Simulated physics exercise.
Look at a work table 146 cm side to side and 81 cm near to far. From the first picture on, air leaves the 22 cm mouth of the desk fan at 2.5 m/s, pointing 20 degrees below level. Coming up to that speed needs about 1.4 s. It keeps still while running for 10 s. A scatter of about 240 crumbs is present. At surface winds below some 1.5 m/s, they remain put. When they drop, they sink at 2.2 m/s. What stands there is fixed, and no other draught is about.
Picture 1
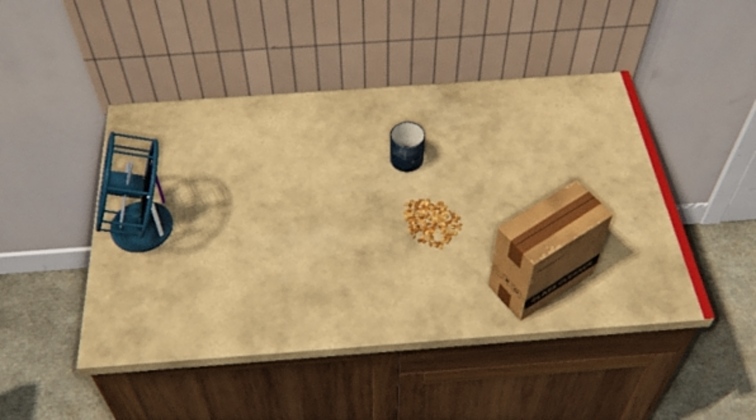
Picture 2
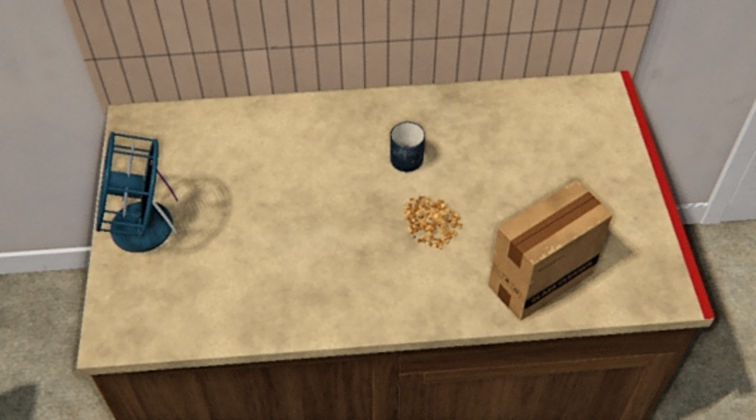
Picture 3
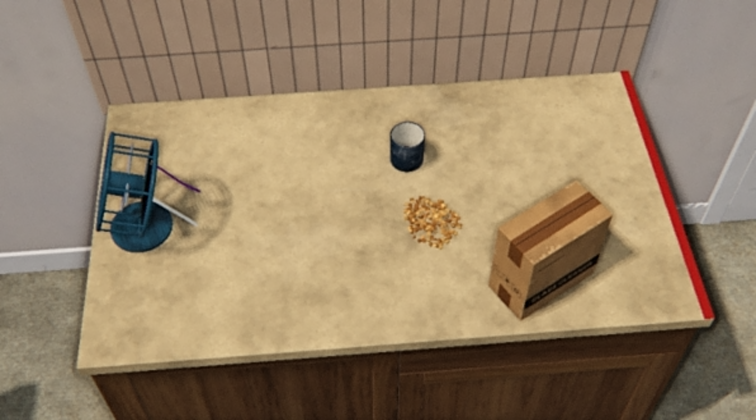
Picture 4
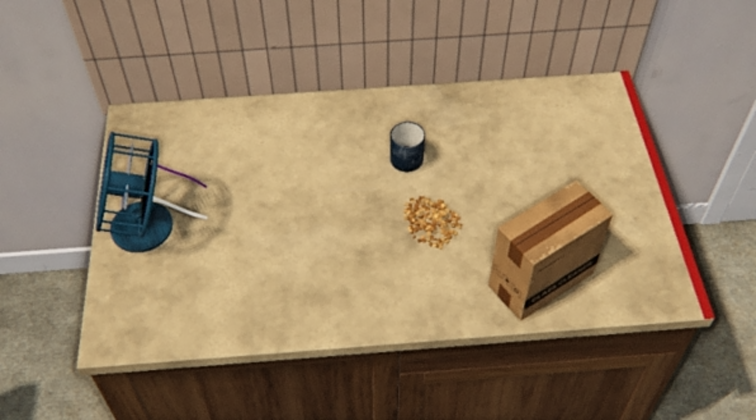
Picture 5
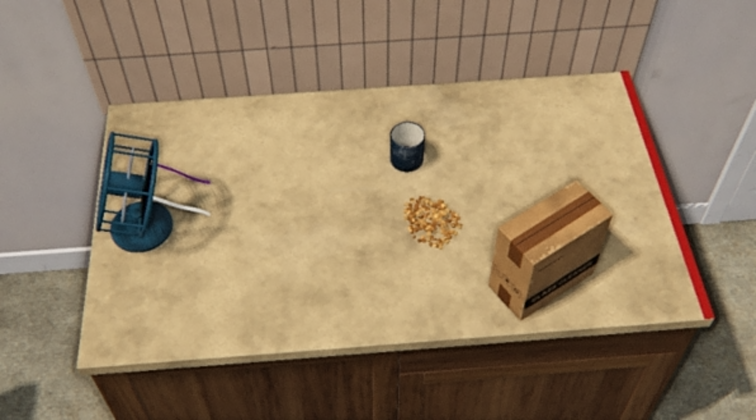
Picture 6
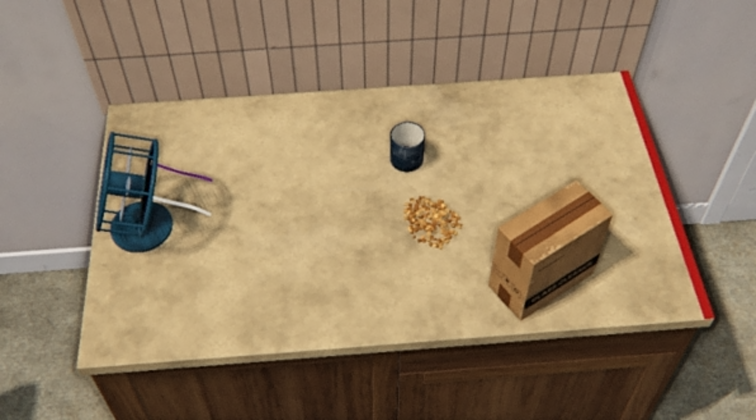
At first, two thin ribbons, one purple and one white, hang close to a blue desk fan at the left of a work table. They then lift and stream out to the right, wavering slightly, while the orange crumbs, dark mug and cardboard box stay still.
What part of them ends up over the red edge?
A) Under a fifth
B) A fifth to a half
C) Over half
Over half (C).
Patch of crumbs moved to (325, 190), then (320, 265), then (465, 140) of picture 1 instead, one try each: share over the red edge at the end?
80 %, 0 %, 0 %.
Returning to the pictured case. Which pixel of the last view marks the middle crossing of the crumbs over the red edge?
Median crossing, approx. (676, 208).
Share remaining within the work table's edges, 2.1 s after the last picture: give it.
About 5 %.
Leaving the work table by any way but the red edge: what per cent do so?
That works out to near 0 per cent.
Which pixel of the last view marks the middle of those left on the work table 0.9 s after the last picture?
At about (628, 221).
Then, 0.9 s after the last picture, 77 % are over the red edge; the middle of those still in play is near (681, 210); 2 % have settled or left.
Then, 2.1 s after the last picture, 93 % are over the red edge; 95 % have settled or left.
Then, 4.4 s after the last picture, 95 % are over the red edge; 97 % have settled or left.
Then, 8.9 s after the last picture, at the end, 95 % are over the red edge.
